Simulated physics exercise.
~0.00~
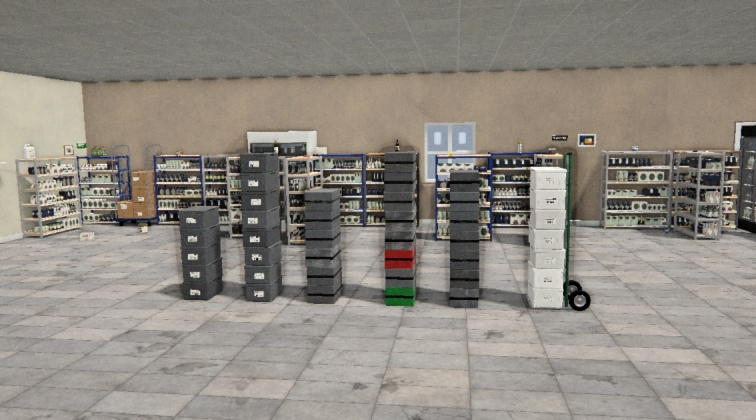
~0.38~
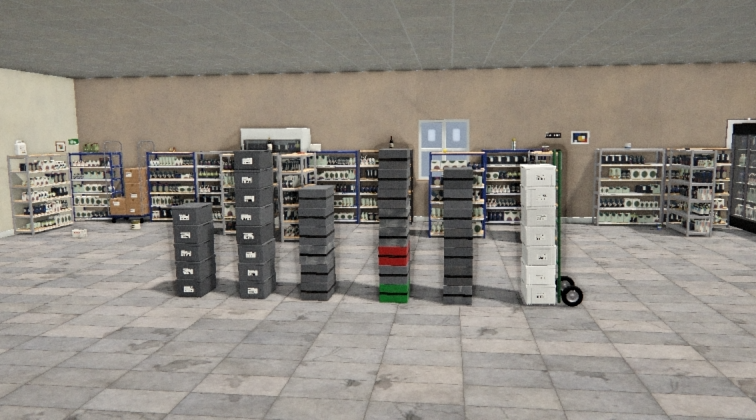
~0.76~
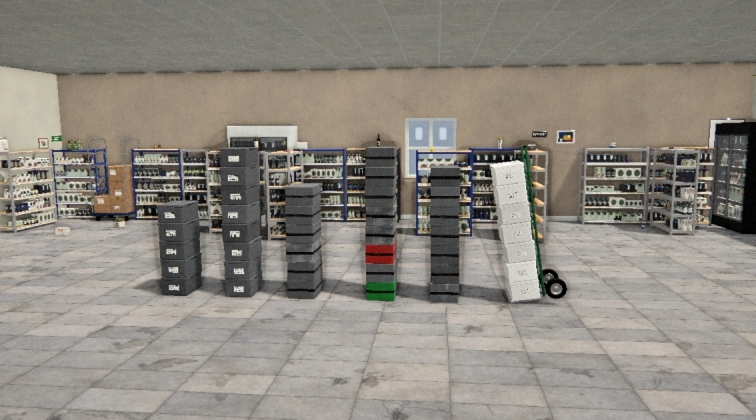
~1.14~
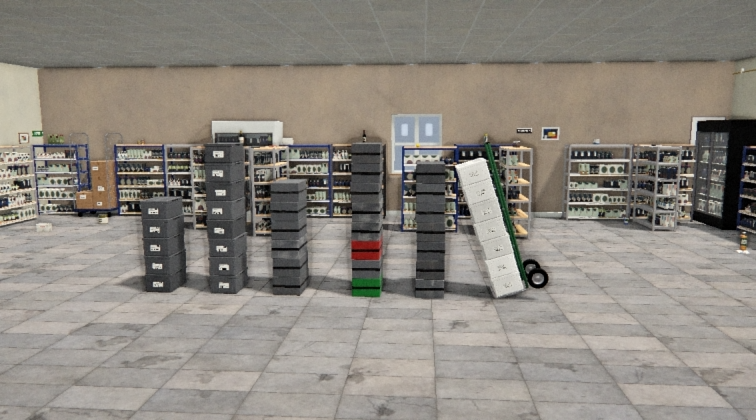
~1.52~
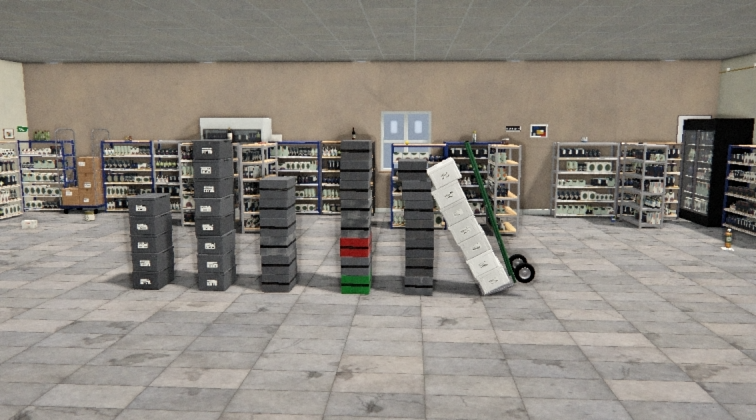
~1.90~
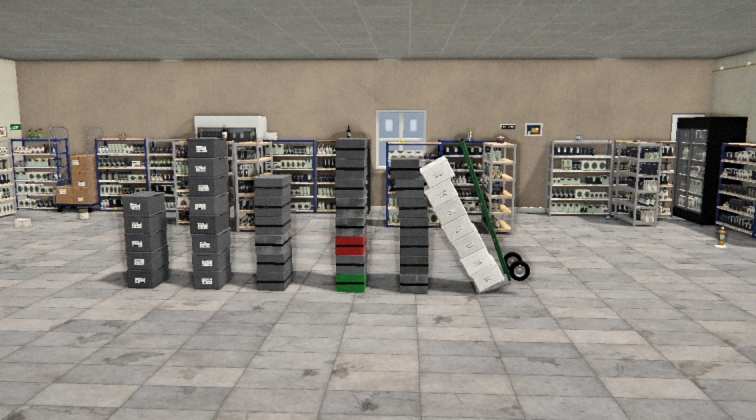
A stack of white boxes on a hand truck leans left against the nearest dark stack.
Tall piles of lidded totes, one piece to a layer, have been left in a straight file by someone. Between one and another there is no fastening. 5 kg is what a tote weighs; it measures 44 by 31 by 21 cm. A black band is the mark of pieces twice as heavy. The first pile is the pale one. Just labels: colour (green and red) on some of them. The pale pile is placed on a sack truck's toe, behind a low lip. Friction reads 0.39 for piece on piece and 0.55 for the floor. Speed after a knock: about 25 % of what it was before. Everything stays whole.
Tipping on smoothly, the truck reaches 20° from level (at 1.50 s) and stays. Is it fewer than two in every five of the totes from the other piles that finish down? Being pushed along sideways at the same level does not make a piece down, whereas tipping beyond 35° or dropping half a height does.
Yes, fewer than two in five.
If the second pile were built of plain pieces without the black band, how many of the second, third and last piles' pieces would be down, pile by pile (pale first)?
Second 6, third 8, last 4.
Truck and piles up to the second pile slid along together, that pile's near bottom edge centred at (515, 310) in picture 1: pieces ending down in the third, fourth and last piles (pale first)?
Count of fallen pieces - third: 0; fourth: 0; last: 0.
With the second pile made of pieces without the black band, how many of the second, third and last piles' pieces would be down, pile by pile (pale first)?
Then second 6, third 8, last 4.
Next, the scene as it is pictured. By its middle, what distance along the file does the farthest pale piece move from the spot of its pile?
60 cm.
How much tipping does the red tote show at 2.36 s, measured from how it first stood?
0°.
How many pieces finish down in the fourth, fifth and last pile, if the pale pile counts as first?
Pieces by pile: Fourth 0, fifth 0, last 0.
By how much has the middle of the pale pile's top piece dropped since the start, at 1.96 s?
The top piece is some 10 centimetres lower than at the start.
After 1.96 s, 0 of the pale pile down; none of the 34 other totes down, 2 disturbed.
At rest (2.5 s), 0 of the pale pile down; none of the 34 other totes down, 2 disturbed; red tote unmoved; green tote unmoved. That is 0 per cent. As the last picture would show them, middles, red tote near (352, 242), green tote near (352, 278).
